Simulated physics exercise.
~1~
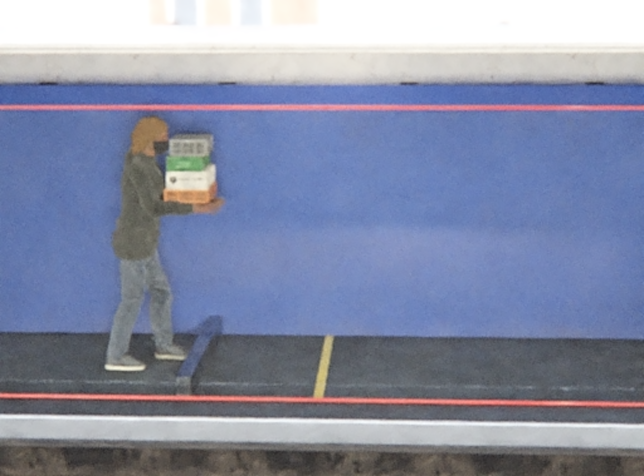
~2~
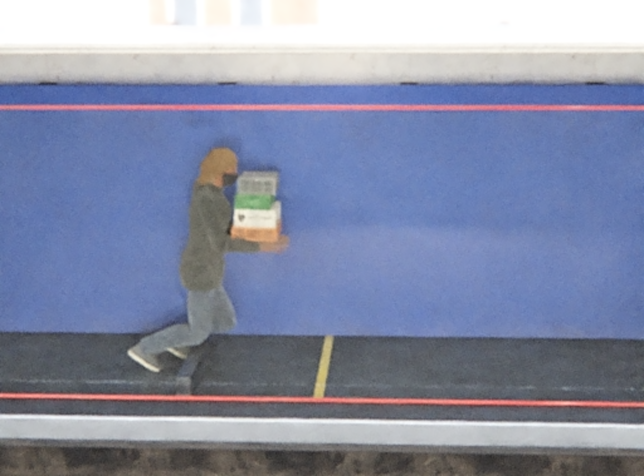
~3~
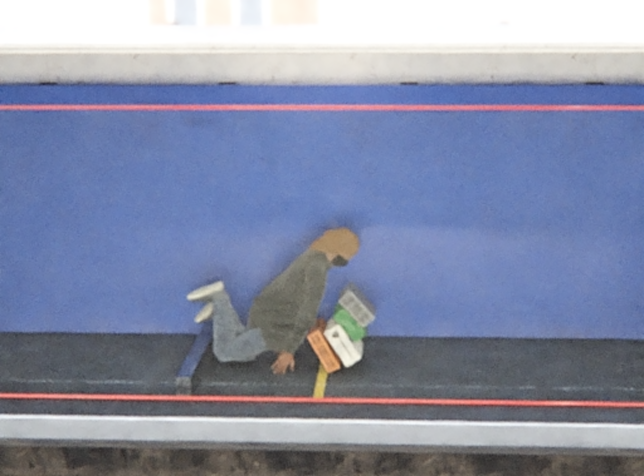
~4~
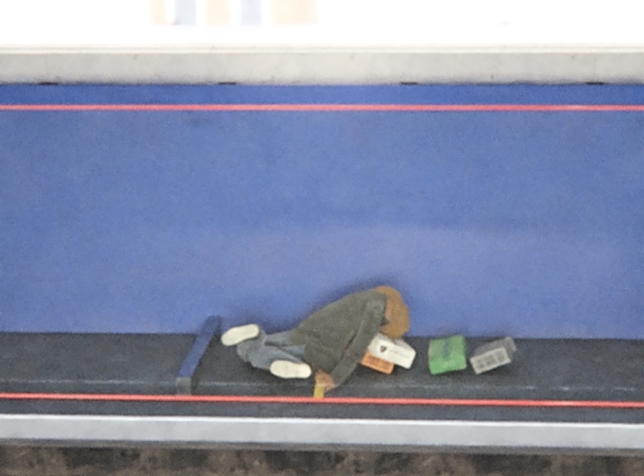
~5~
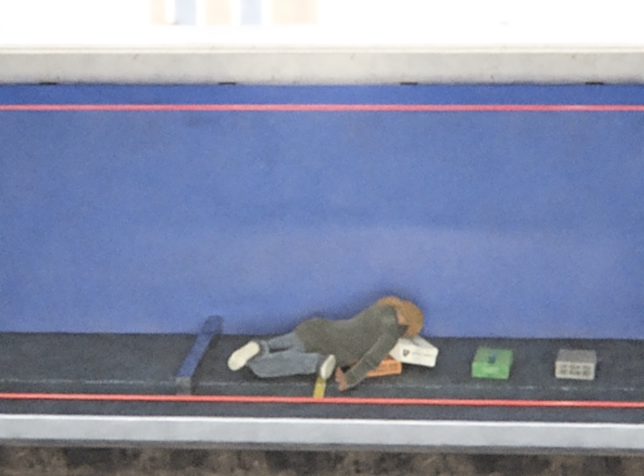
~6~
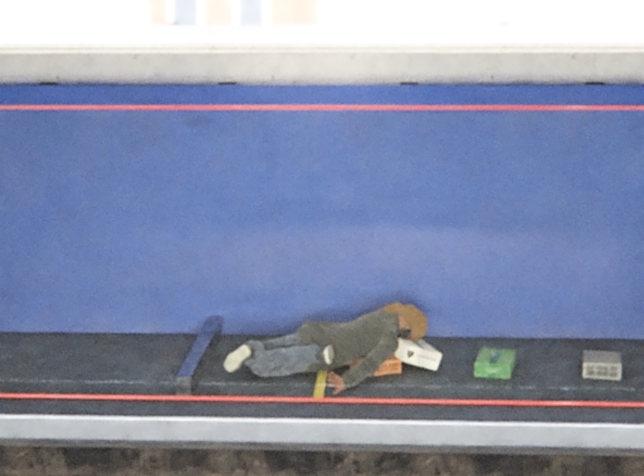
On a dark floor against a blue wall, a traveller carrying a stack of boxes pitched forward over a low rail and fell flat, spilling the load to the right, where all four boxes ended up past the yellow line, the grey crate farthest.
